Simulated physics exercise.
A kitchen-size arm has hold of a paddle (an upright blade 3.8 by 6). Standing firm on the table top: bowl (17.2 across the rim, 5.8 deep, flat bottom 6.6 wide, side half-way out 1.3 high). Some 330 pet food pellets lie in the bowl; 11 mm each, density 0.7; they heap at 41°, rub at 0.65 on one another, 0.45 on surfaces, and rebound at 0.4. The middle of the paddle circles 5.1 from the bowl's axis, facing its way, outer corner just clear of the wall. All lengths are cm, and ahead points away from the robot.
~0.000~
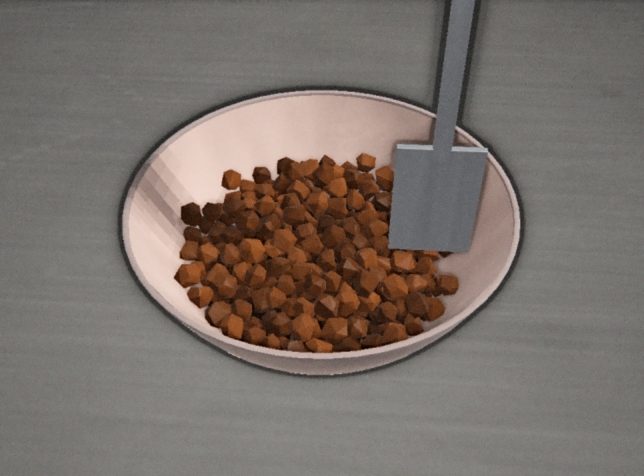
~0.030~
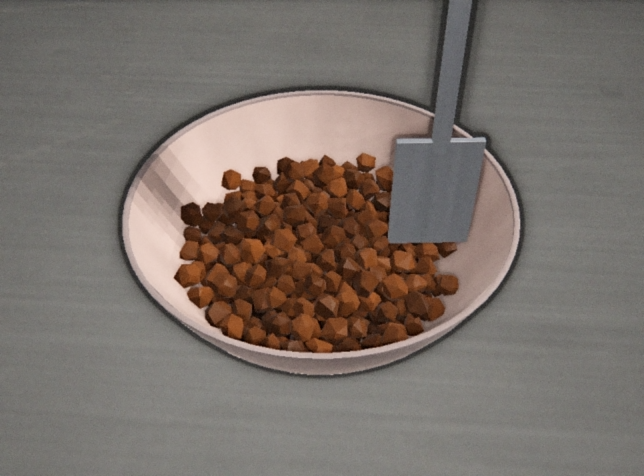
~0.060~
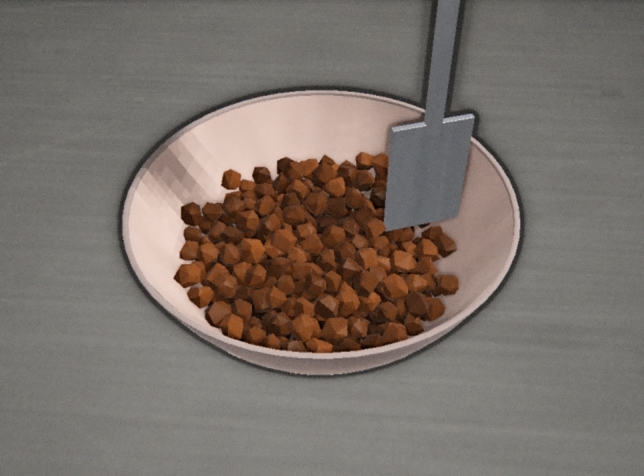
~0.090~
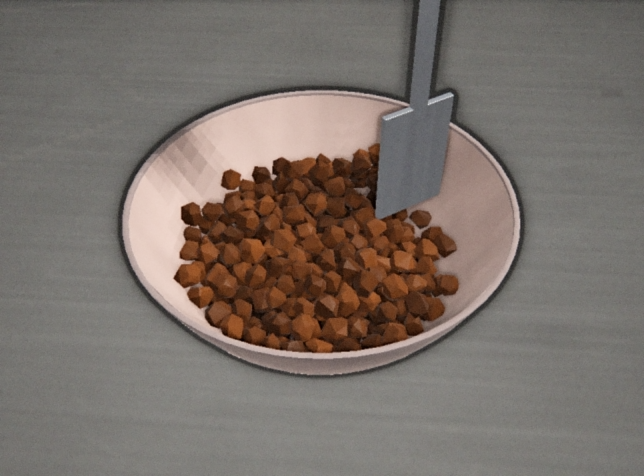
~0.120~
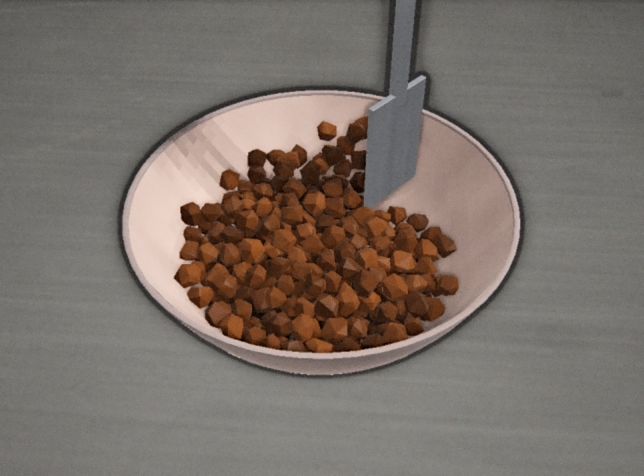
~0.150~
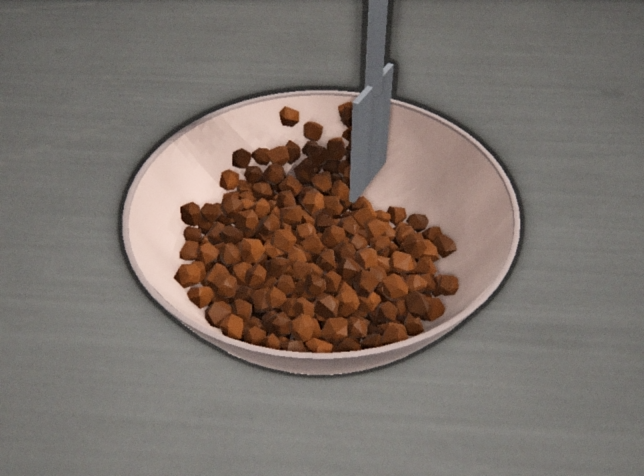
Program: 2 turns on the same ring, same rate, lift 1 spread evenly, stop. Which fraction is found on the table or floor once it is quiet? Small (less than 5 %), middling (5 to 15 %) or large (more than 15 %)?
A middling share, 5 to 15 %, ends on the table or floor.
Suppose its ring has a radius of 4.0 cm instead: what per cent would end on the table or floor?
In that case some 20 per cent.
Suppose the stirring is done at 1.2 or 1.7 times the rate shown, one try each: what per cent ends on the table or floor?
Some 15 and 20 per cent.
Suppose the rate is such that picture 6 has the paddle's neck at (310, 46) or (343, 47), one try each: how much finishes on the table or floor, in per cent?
Some 25 and 25 per cent.
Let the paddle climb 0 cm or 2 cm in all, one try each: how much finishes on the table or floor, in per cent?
About 25 and 10 per cent.
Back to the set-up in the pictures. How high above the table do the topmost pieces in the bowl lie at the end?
Some 5.0 cm.
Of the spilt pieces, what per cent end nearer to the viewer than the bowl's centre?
Some 70 per cent.
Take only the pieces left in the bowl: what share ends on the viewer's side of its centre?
Roughly 50 per cent.
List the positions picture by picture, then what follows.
The first picture shows paddle neck at (447, 118), 0° round; upper third of the load around (314, 236), from x 190 to 450, top at y 160; 326 in the bowl.
The second picture shows paddle neck at (445, 110), 6° round; upper third of the load around (314, 236), from x 190 to 450, top at y 160.
The third picture shows paddle neck at (437, 93), 20° round; upper third of the load around (315, 233), from x 185 to 450, top at y 160.
The fourth picture shows paddle neck at (422, 77), 35° round; upper third of the load around (315, 233), from x 185 to 450, top at y 155.
The fifth picture shows paddle neck at (401, 63), 50° round; upper third of the load around (312, 227), from x 190 to 450, top at y 130.
The sixth picture shows paddle neck at (375, 54), 65° round; upper third of the load around (307, 227), from x 190 to 450, top at y 115; 326 in the bowl.
After 0.66 s, 323° round, highest piece 8 above the table; 305 in the bowl, 15 on the table or floor, 6 in flight or on the tool.
After 1.17 s, 221° round, highest piece 7 above the table; 295 in the bowl, 31 on the table or floor.
After 1.63 s, 0° round, highest piece 6 above the table; 294 in the bowl, 32 on the table or floor.
After 2.33 s, 0° round, highest piece 5 above the table; 294 in the bowl, 32 on the table or floor.
At rest, 294 in the bowl, 32 on the table or floor. That is 10 % on the table or floor.
